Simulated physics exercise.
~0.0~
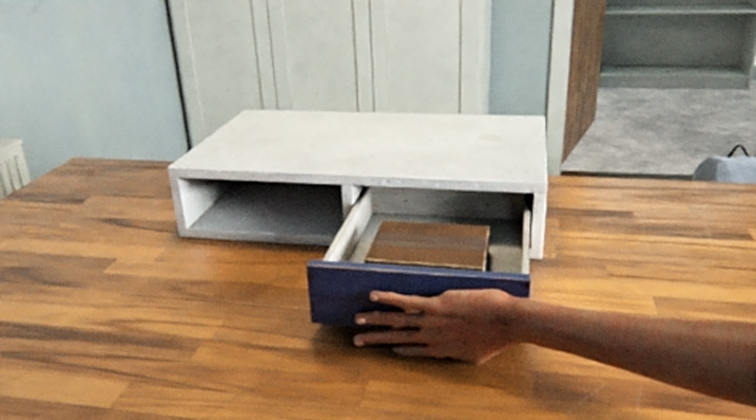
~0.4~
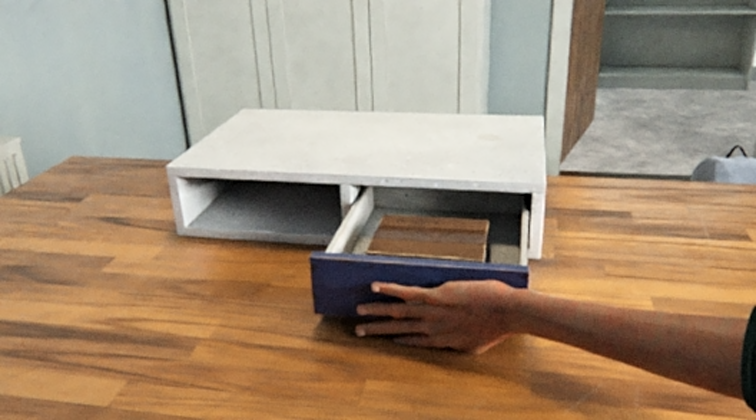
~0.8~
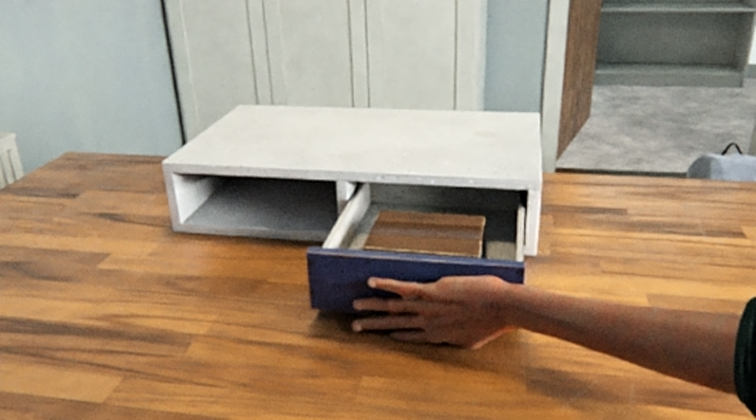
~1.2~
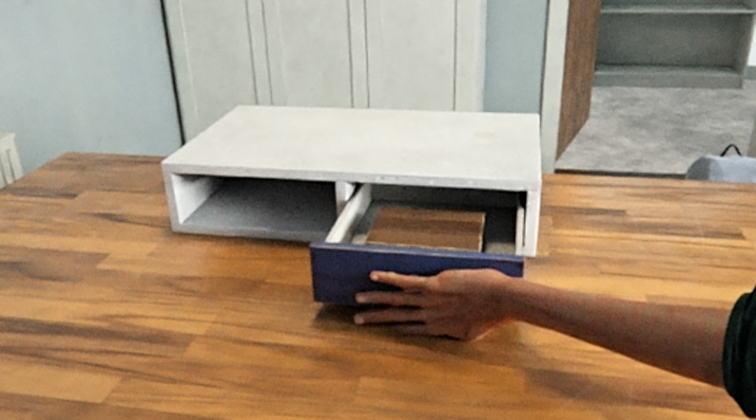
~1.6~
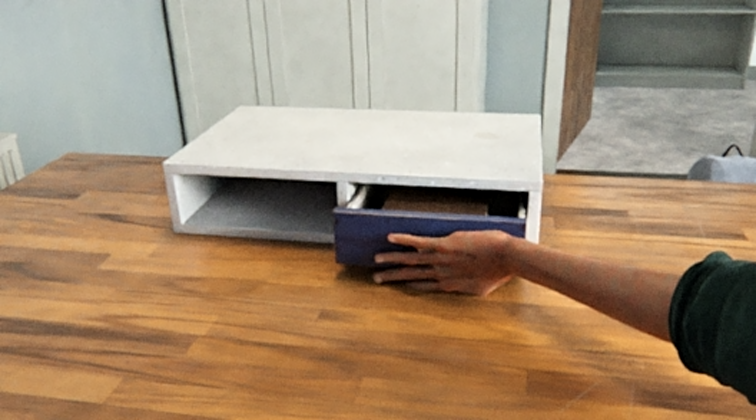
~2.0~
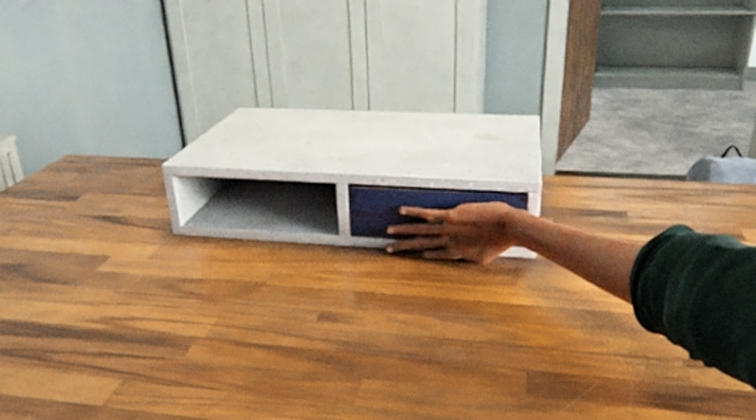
To begin with, a low white chest sits on a wooden table, its left compartment empty and its blue-fronted drawer on the right pulled open, with a flat brown box inside. A hand reaching in from the right rests against the drawer front. For a while the drawer barely moves, edging back only slightly as the view sways a little. Then the hand pushes it steadily inward, and the brown box slides back with it under the white top. Finally, the drawer shuts flush, hiding the box, with the hand still against the blue front.
